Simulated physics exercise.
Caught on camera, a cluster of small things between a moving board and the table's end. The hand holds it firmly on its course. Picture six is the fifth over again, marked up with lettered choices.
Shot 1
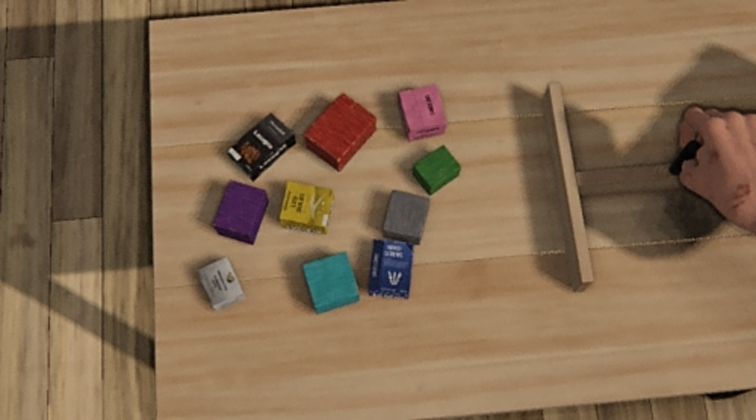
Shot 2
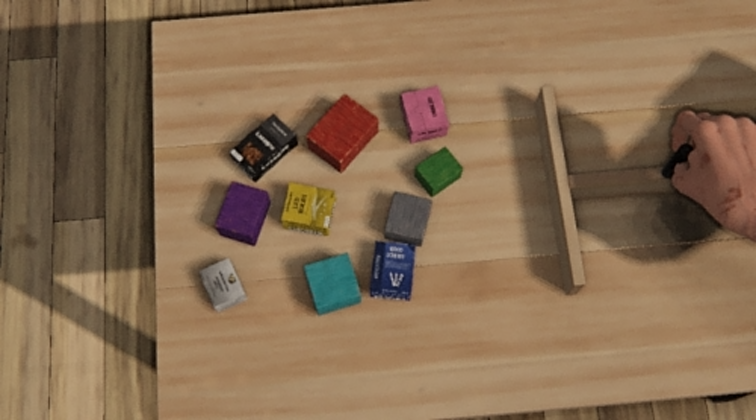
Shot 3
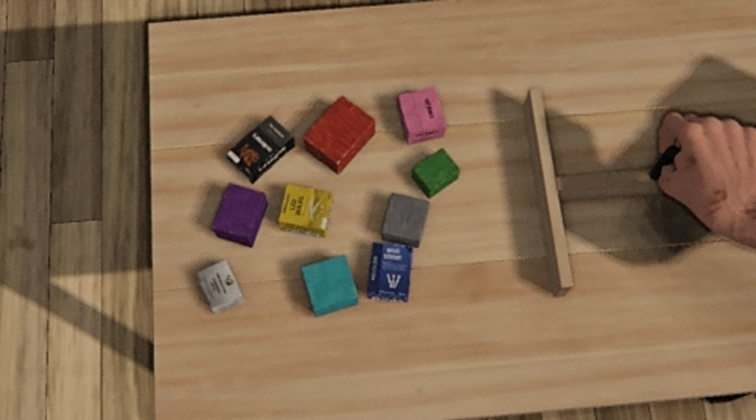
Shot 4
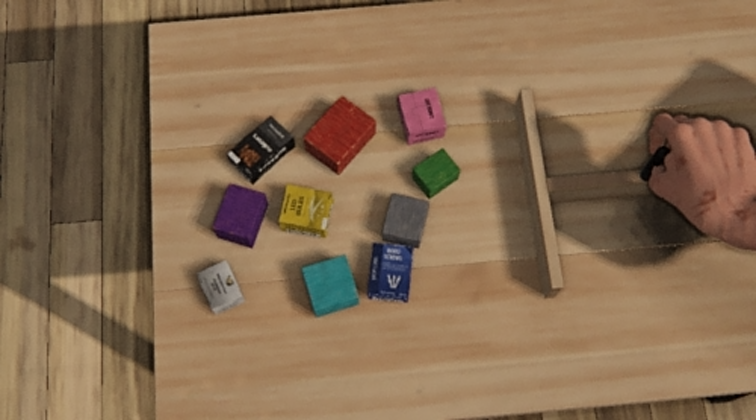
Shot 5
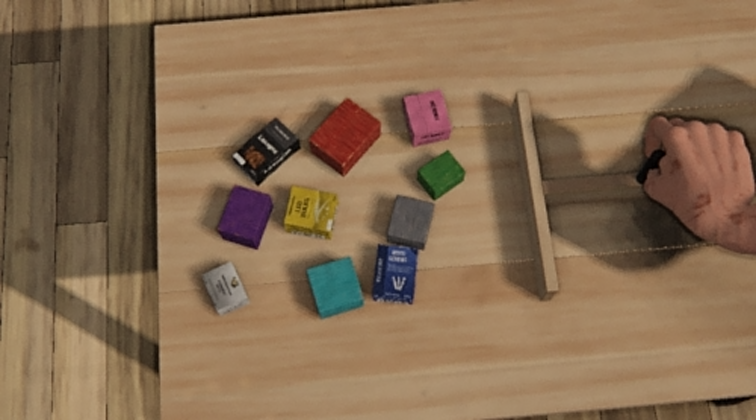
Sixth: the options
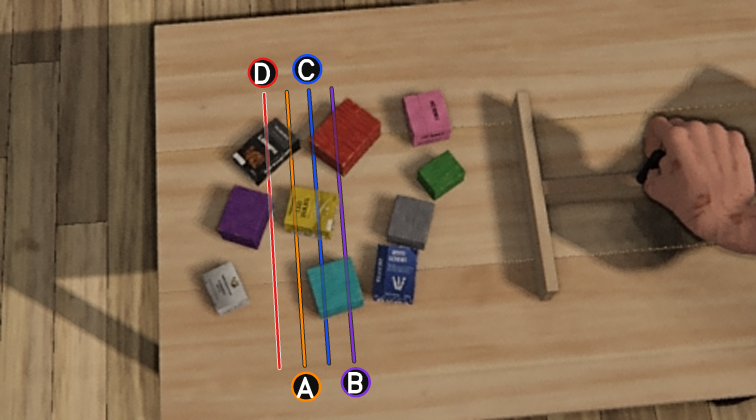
The clip opens on ten small blocks and packets clustered on a wooden tabletop, with an upright wooden board to their right and a hand farther right. The hand and board move slowly left, narrowing the gap to the cluster, while the objects stay in place, untouched by the board.
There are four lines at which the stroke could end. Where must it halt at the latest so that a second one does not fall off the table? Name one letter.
D.
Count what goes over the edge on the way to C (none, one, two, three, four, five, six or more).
The count is none.
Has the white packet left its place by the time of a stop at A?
By then, yes.
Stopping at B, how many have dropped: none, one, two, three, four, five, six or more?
The count is none.
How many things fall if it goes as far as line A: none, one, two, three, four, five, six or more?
The count is none.
On the copy, A at (295, 222); B at (342, 218); C at (318, 220); D at (271, 224).
On D. First, board (442, 195); pink packet (405, 120); green block (407, 174).
Then, board (345, 204); purple block (231, 218); black packet (232, 152).
Finally, board (273, 210); purple block (160, 228); black packet (163, 159); none fallen.
By contrast, A is within the limit but short; B is within the limit but short; C is within the limit but short.
